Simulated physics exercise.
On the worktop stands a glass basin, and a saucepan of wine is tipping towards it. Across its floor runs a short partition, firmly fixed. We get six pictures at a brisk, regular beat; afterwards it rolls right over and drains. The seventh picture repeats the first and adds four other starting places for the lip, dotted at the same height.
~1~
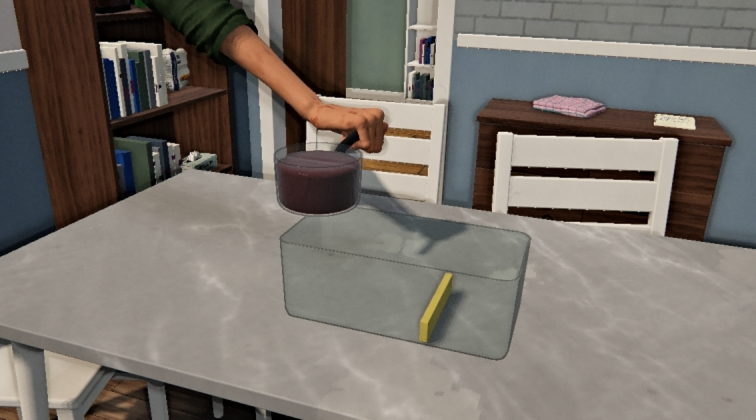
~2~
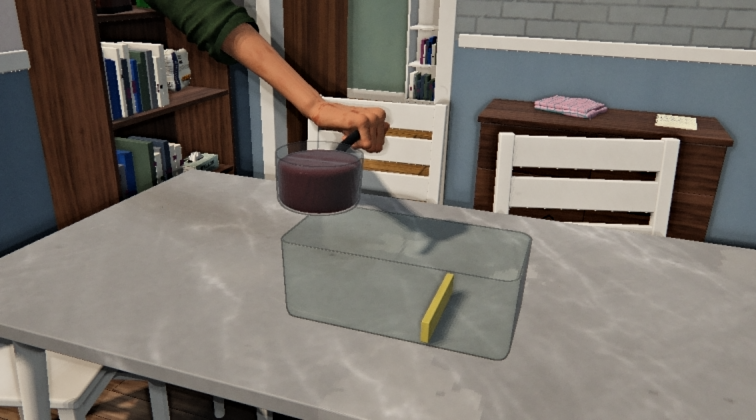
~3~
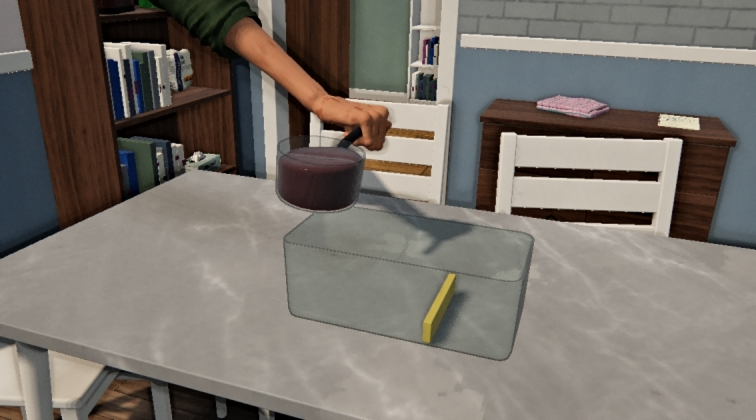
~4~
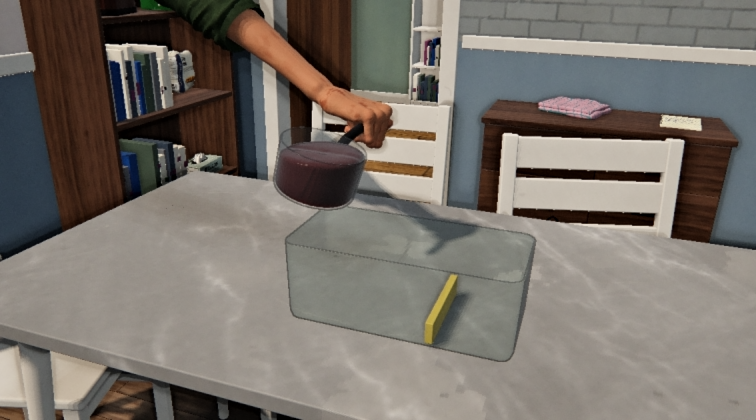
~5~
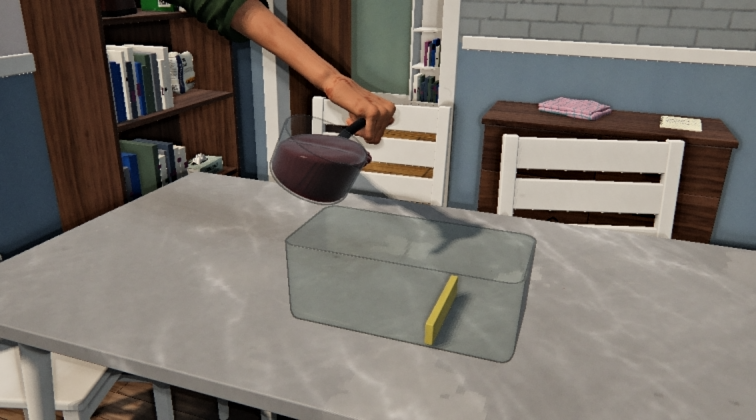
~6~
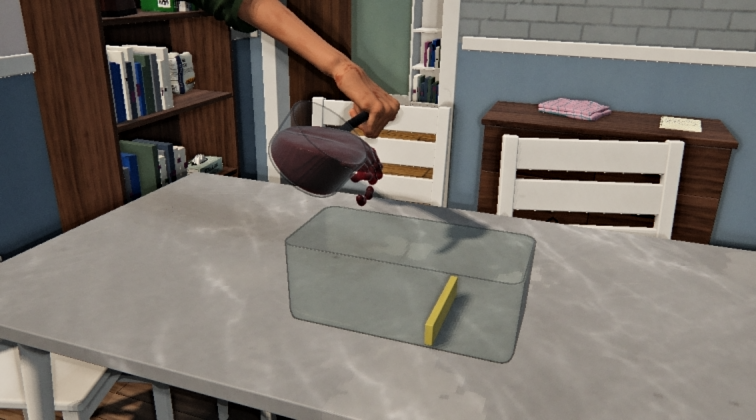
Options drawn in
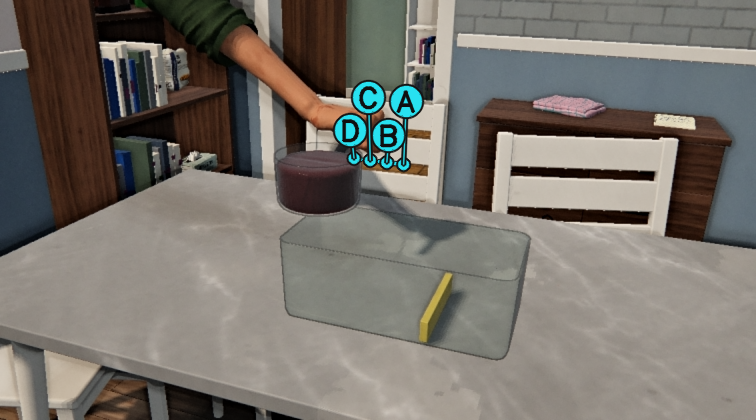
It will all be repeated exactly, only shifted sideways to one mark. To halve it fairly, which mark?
Go for C.
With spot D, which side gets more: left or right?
The left one.
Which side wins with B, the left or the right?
The right one.
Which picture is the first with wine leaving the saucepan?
In picture 5.
On the marked copy, A at (403, 164); B at (386, 162); C at (370, 160); D at (354, 158).
For spot A, about 25 % ends left of the wall and 74 % right of it.
For spot B, about 24 % ends left of the wall and 76 % right of it.
For spot C, about 44 % ends left of the wall and 54 % right of it.
For spot D, about 78 % ends left of the wall and 20 % right of it.
